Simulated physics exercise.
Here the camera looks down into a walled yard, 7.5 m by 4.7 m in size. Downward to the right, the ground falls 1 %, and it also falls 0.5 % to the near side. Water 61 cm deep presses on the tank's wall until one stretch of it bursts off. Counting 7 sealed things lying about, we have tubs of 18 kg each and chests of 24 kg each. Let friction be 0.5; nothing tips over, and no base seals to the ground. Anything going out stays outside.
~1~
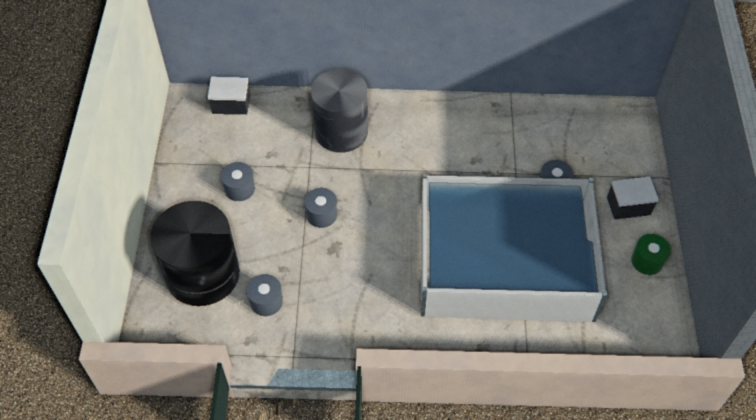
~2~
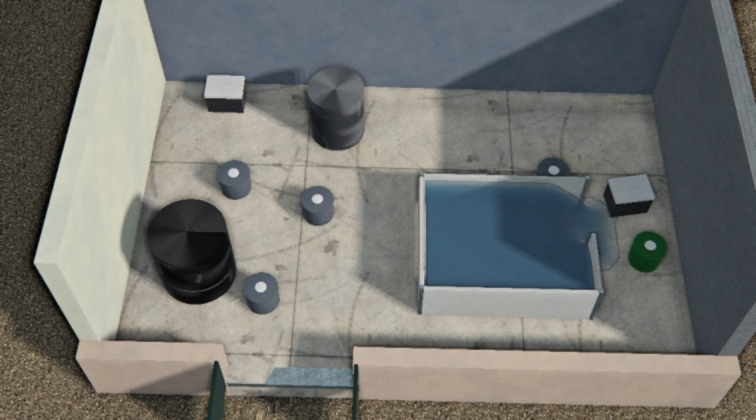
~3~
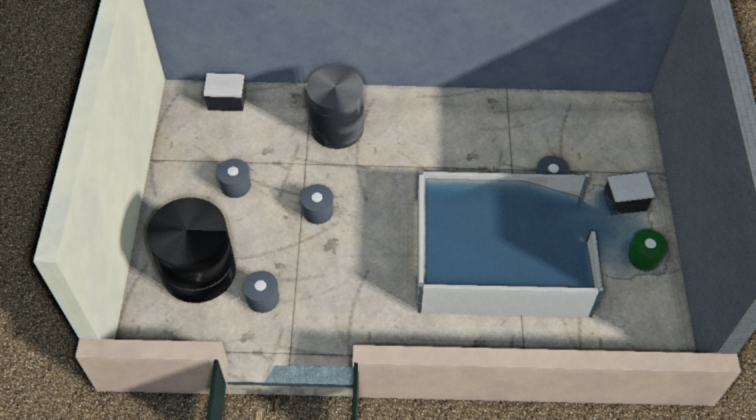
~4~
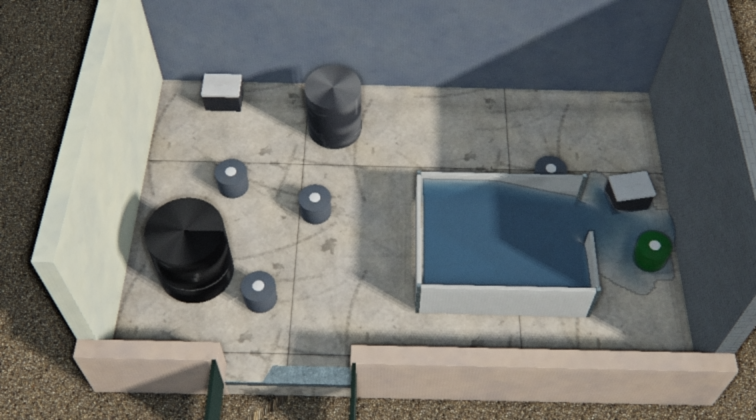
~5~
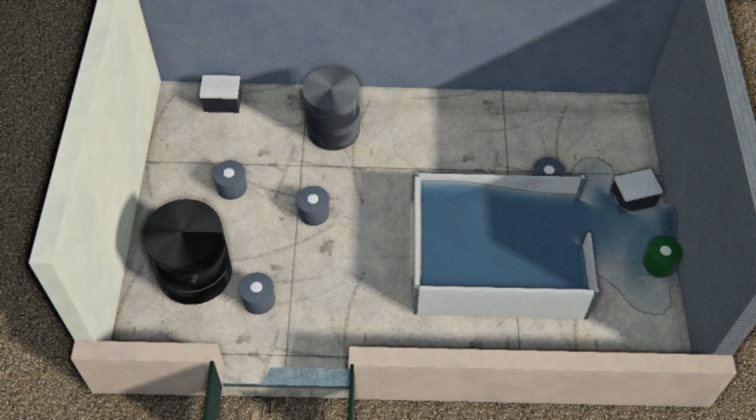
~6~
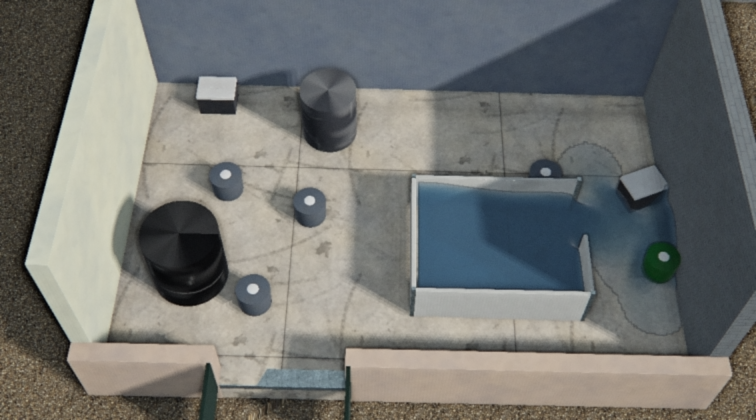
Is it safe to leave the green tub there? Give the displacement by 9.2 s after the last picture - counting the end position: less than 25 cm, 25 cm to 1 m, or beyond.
I'm guessing it covers a long distance.
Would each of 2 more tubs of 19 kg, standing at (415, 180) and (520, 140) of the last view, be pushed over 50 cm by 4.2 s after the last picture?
So it goes behind the line, then behind the line.
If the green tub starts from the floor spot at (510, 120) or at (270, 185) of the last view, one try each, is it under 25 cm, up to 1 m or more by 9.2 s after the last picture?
First it is swept away, then it remains in place.
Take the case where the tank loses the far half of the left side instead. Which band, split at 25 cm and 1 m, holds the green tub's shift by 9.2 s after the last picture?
Result: Green tub essentially stationary.
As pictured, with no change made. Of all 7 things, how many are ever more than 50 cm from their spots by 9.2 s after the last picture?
The answer here is 2.
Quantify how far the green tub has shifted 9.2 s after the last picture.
I'd estimate some 450 centimetres.
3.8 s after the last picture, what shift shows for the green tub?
Roughly 400 cm.
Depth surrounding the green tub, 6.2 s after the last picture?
About 6 cm.
Then, 1.2 s after the last picture the green tub is near (623, 346), 1.5 m from its start, aground; 0 of 7 are out; 1 afloat.
Then, 3.8 s after the last picture the green tub is near (367, 324), 3.9 m from its start, aground; 0 of 7 are out; 0 afloat.
Then, 6.2 s after the last picture the green tub is near (328, 314), 4.3 m from its start, aground; 0 of 7 are out; 0 afloat.
Then, 9.2 s after the last picture the green tub is near (328, 314), 4.3 m from its start, aground; 0 of 7 are out; 0 afloat.
